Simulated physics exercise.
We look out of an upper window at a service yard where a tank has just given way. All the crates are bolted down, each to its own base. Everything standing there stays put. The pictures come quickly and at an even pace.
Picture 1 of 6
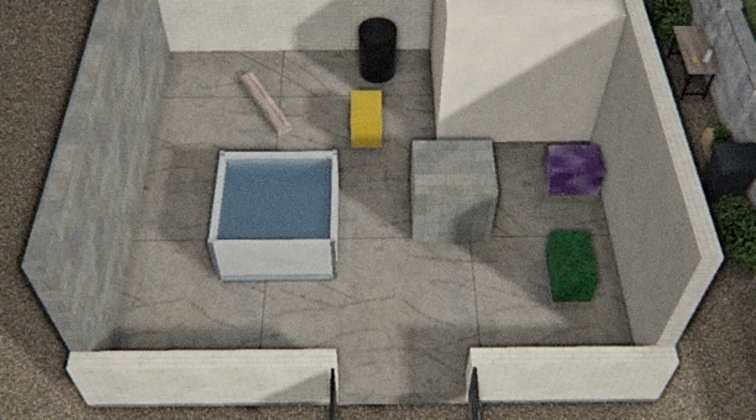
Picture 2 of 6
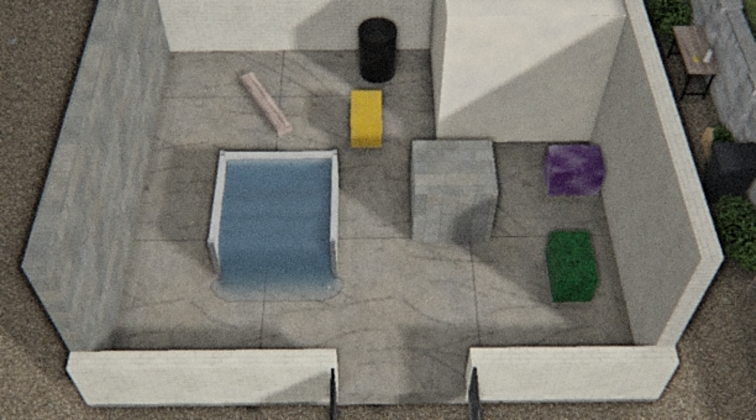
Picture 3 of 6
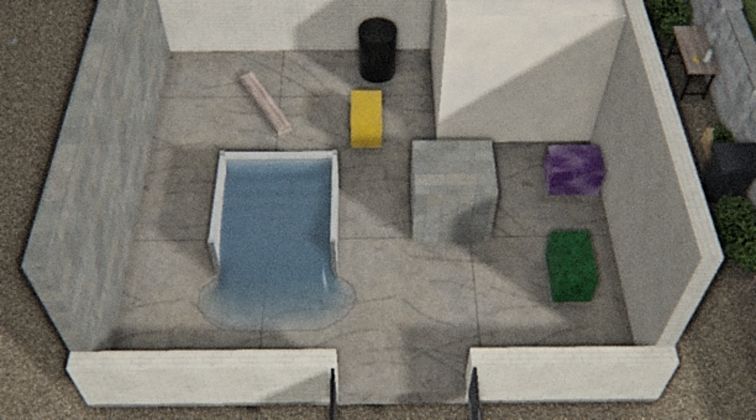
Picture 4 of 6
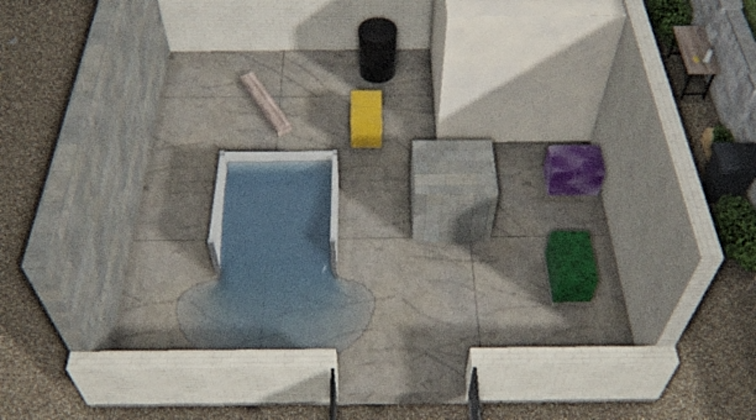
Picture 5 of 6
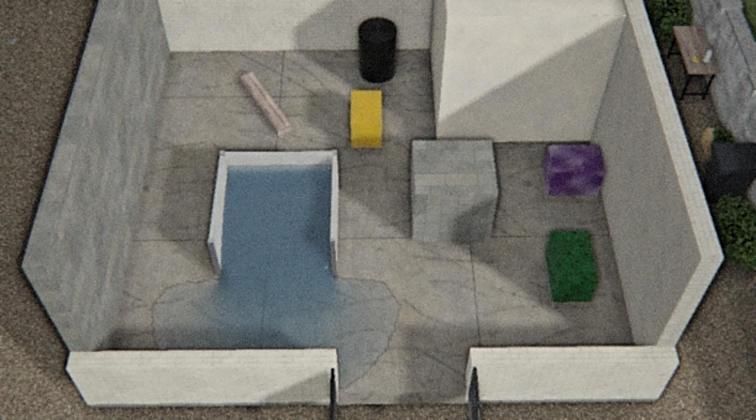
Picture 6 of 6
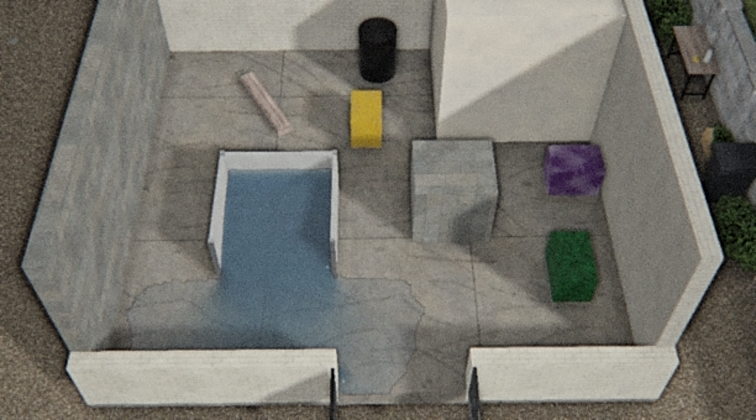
A walled service yard with a stone floor is seen from a high window, looking down. A white-sided water tank stands at left, with a pinkish plank, a yellow block and a black barrel behind it, a large grey block near the centre, and purple and green blocks at right. The tank's front gives way and blue water pours out, spreading across the floor toward the viewer and into the gateway, while the blocks and view stay still.
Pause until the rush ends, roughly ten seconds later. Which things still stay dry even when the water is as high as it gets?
Outcome: The purple crate is missed by the water this time; the green crate is missed by the water this time; the yellow crate is missed by the water this time.
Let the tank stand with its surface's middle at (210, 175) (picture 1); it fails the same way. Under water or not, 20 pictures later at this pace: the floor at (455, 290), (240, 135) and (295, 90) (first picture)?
Submerged, untouched, untouched.
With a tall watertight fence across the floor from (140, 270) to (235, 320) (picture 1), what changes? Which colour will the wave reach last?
That is the one in yellow.
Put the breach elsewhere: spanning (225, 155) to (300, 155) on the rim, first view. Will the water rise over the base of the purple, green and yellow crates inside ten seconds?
In that case the purple is never flooded, the green is never flooded and the yellow is flooded.
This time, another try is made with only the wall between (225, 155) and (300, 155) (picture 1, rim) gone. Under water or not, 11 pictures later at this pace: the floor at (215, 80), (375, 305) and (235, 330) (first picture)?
Spot one inundated, spot two spared, spot three spared.
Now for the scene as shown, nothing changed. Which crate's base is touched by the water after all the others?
That one's the yellow one.
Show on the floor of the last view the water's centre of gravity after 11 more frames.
Centre of mass: Roughly (259, 310).
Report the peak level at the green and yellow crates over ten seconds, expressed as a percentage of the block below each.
Around 80 in a hundred for the first and 50 in a hundred for the second.
A moment on, water covers 20 % of the floor; the purple crate not reached, the green crate not reached, the yellow crate not reached.
Next, water covers 30 % of the floor; the purple crate not reached, the green crate not reached, the yellow crate not reached.
Then, water covers 60 % of the floor; the purple crate not reached, the green crate water round its plinth, the yellow crate not reached.
Later, water covers 75 % of the floor; the purple crate water round its plinth, the green crate water round its plinth, the yellow crate water round its plinth.
In the end, water covers 95 % of the floor; the purple crate stayed above the water, the green crate stayed above the water, the yellow crate stayed above the water.
